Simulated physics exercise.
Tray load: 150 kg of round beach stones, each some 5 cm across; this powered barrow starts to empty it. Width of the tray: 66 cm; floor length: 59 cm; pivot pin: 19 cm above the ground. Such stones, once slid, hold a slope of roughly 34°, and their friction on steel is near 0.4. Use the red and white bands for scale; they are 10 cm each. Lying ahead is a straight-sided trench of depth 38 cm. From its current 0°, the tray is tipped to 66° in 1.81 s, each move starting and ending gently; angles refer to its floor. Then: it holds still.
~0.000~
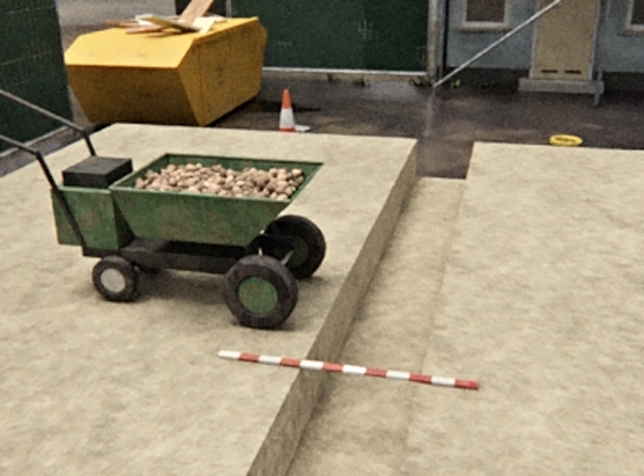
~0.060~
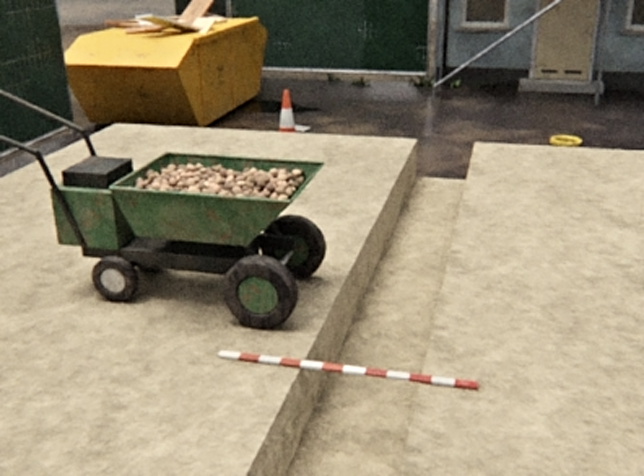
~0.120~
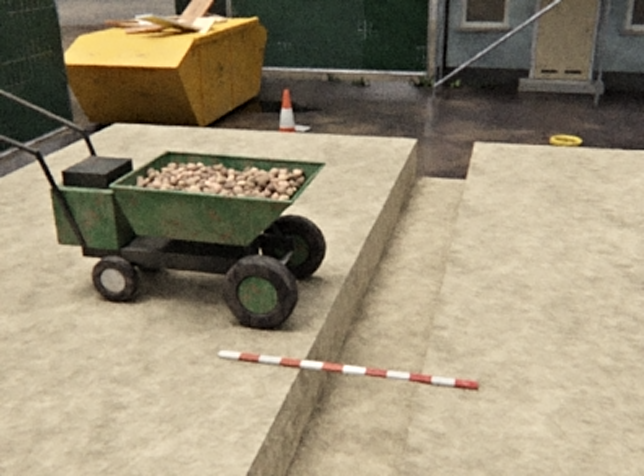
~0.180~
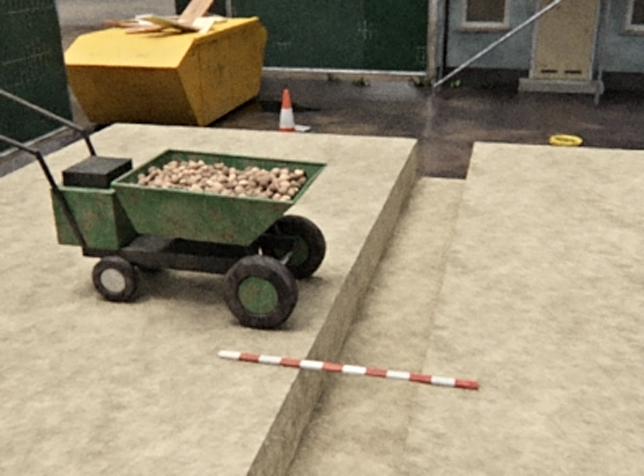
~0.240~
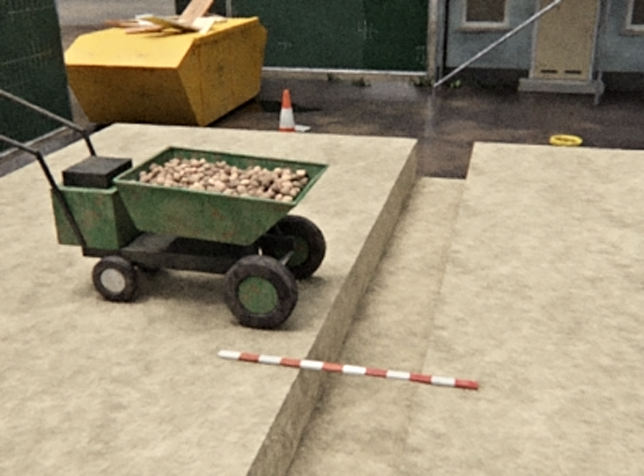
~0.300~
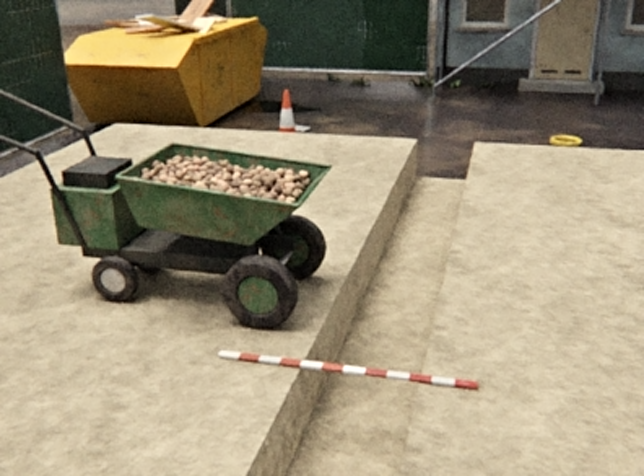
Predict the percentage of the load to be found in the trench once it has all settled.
Roughly 81 percent of the load ends up there.
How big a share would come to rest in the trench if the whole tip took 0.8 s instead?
About 65%.
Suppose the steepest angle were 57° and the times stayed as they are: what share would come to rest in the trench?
It would come to about 85 percent.
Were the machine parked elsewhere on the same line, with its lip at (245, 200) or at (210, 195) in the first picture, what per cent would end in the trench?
100 %, then 95 %.
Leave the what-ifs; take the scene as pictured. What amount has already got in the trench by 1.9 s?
Around 55 per cent of it, at that instant.
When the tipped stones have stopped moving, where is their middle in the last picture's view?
Around (408, 366).
After 1.4 s the floor is at 56°; 98 % in the tray, 2 % in the trench; the foremost stones are at (388, 271).
After 1.9 s the floor is at 66°; 32 % in the tray, 54 % in the trench, 14 % past the trench; the foremost stones are at (503, 320).
After 2.3 s the floor is at 66°; 9 % in the tray, 72 % in the trench, 19 % past the trench; the foremost stones are at (560, 318).
After 4.2 s the floor is at 66°; 0 % in the tray, 81 % in the trench, 19 % past the trench; the foremost stones are at (578, 316).
